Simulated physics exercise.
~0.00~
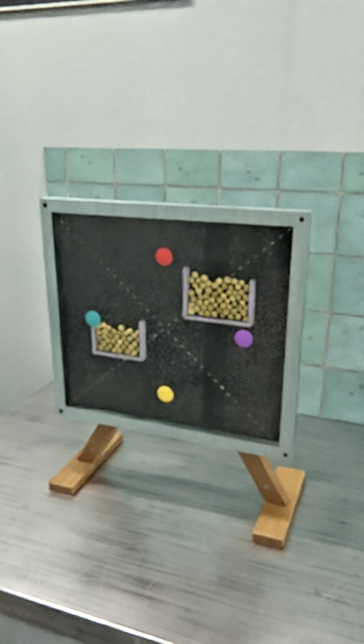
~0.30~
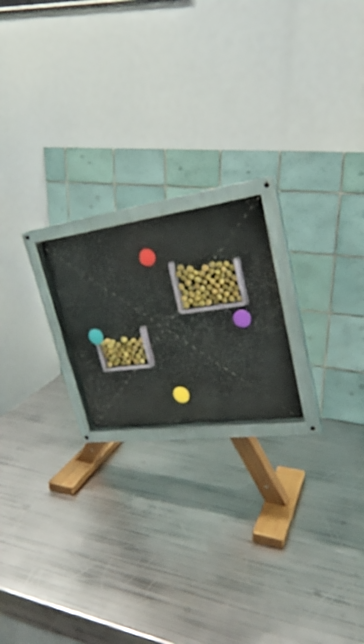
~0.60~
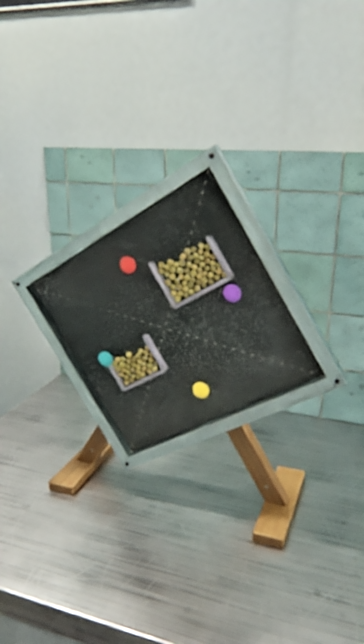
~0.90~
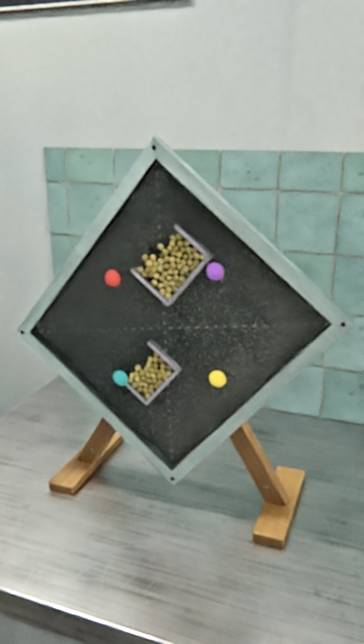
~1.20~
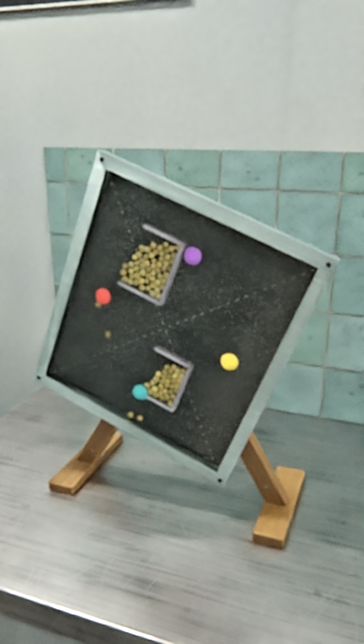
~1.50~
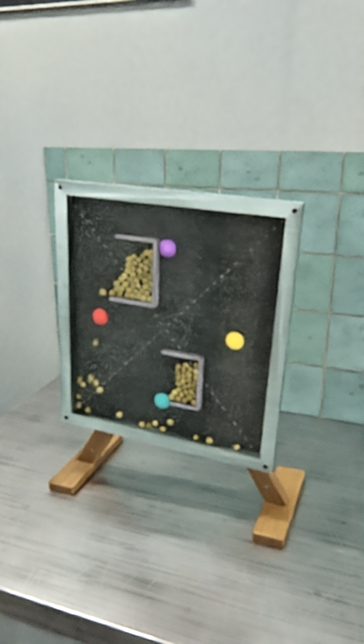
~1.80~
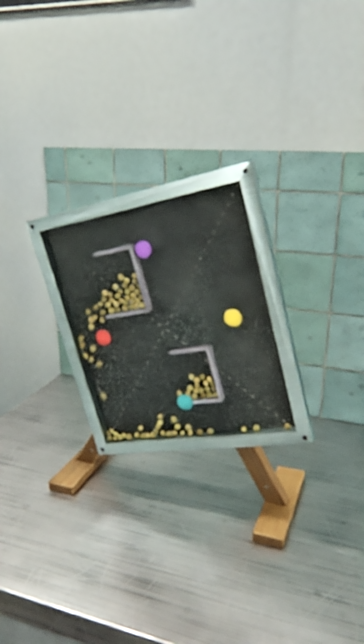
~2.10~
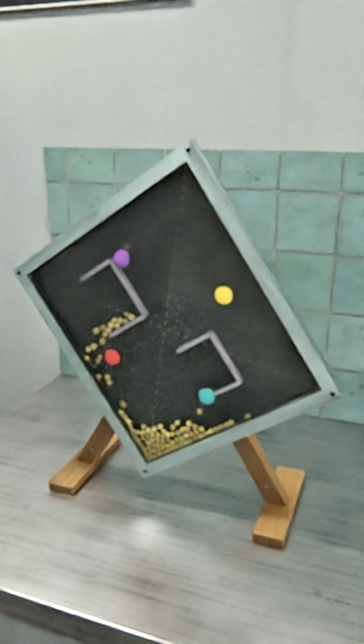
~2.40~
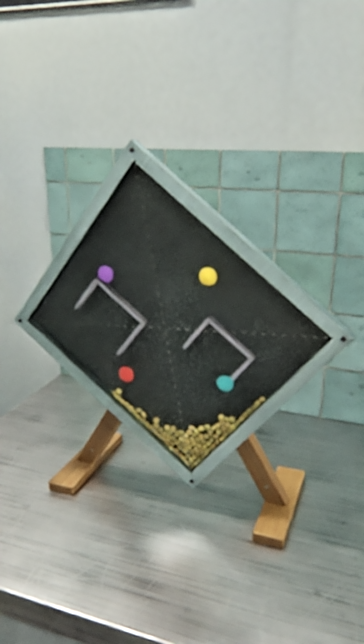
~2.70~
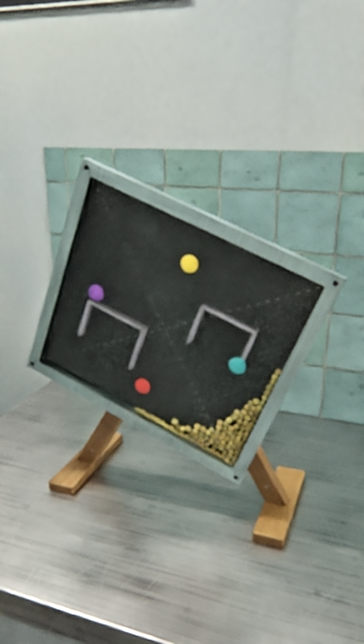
A square dark-faced box on wooden feet turned steadily anticlockwise past its halfway point, and the small yellowish beans in its two cups spilled out, slid down to the lowest corner and ended heaped at the lower right, leaving both cups upside down and empty.
